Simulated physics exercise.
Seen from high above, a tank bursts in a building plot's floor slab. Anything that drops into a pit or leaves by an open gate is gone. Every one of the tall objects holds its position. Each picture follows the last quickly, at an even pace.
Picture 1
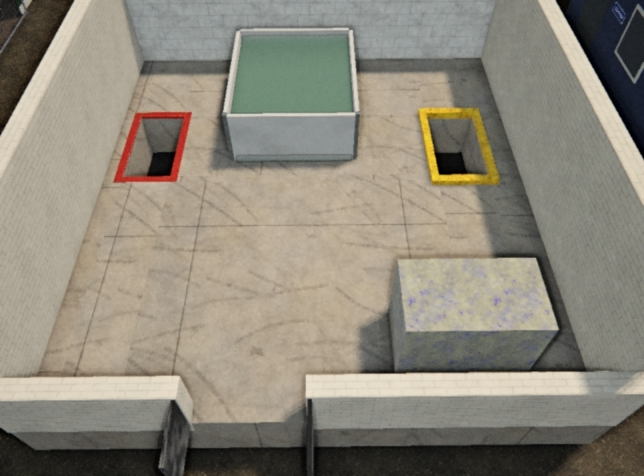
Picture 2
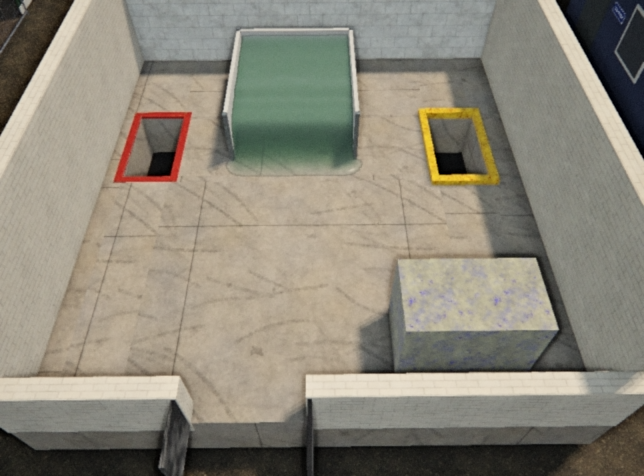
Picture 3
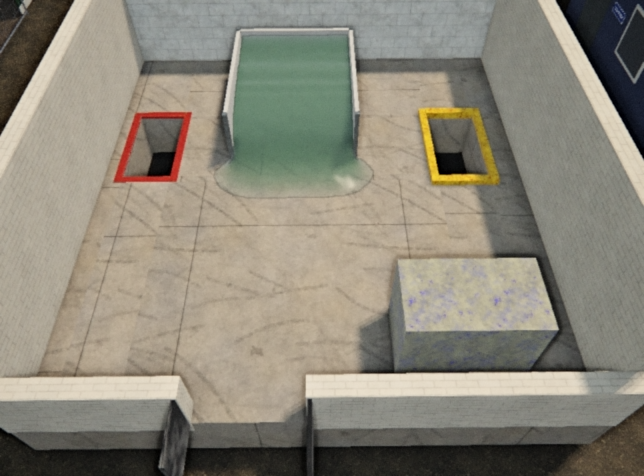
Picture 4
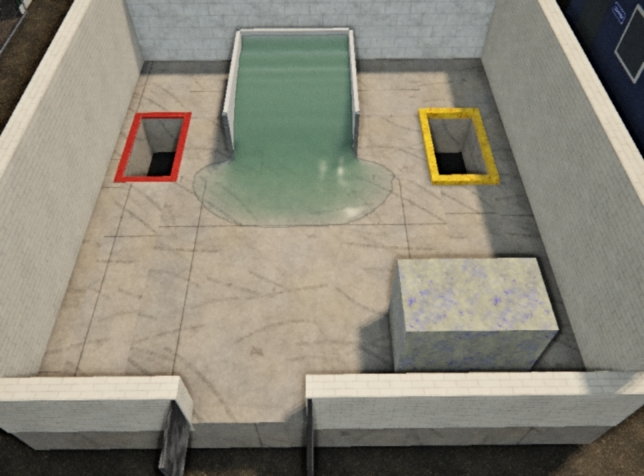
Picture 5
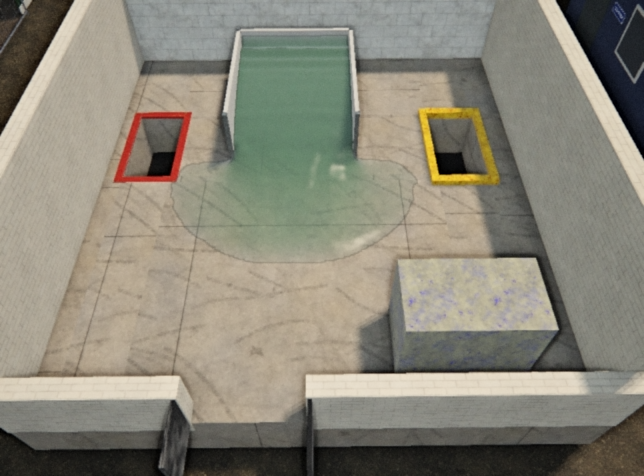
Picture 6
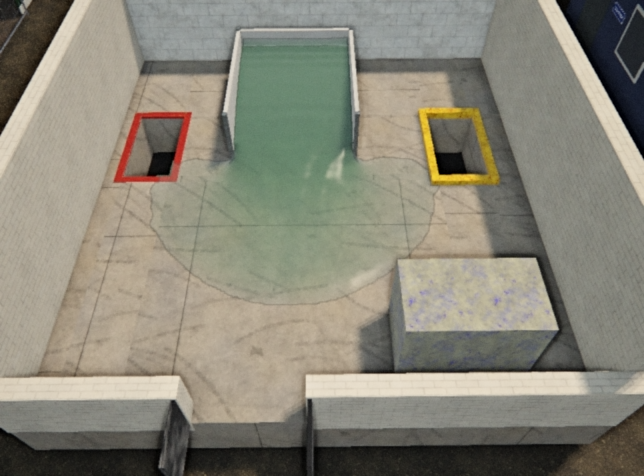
We see a walled concrete plot from above, with red- and yellow-rimmed openings and a large block, as green water pours from the front of a tank and spreads across the floor in a widening, rounded sheet.
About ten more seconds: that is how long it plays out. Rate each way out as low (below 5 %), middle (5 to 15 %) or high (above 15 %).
Ratings - gate: High; yellow pit: Low; red pit: Middle.
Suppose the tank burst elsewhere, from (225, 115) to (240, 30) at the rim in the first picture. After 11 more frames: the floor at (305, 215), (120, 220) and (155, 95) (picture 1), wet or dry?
So the first one is left untouched, the next drenched, and the last drenched.
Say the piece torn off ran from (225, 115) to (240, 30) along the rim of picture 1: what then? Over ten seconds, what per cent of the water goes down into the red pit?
In percent, red takes 70.
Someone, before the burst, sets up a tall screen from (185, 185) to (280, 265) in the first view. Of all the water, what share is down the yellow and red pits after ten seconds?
I'd say yellow collects roughly 6 % while red collects roughly 15 %.
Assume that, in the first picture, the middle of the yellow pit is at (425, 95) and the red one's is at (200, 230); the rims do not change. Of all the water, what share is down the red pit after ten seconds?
Red: About 25 %.
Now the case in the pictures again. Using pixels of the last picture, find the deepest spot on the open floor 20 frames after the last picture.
Somewhere near (579, 397).
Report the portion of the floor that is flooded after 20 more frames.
By my count, 60 percent.
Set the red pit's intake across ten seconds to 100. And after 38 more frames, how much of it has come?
Close to 30 %.
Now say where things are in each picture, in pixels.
In the first frame, still water in the water tank at (293, 73).
In the second frame, water pours out at (293, 142) and has run to (358, 162).
In the third frame, water pours out at (293, 145) and has run to (220, 179).
In the fourth frame, water pours out at (293, 148) and has run to (206, 199).
In the fifth frame, the front is at (347, 252), out from the gap at (293, 148).
In the sixth frame, water pours out at (293, 149) and has run to (322, 297).
A moment on, water covers 50 % of the floor; the gate 2 %, the yellow pit 0 %, the red pit 0 %.
Next, water covers 60 % of the floor; the gate 8 %, the yellow pit 0 %, the red pit 0 %.
Then, water covers 60 % of the floor; the gate 17 %, the yellow pit 0 %, the red pit 0 %.
Later, water covers 75 % of the floor; the gate 27 %, the yellow pit 1 %, the red pit 3 %.
In the end, water covers 95 % of the floor; the gate 32 %, the yellow pit 1 %, the red pit 8 %.
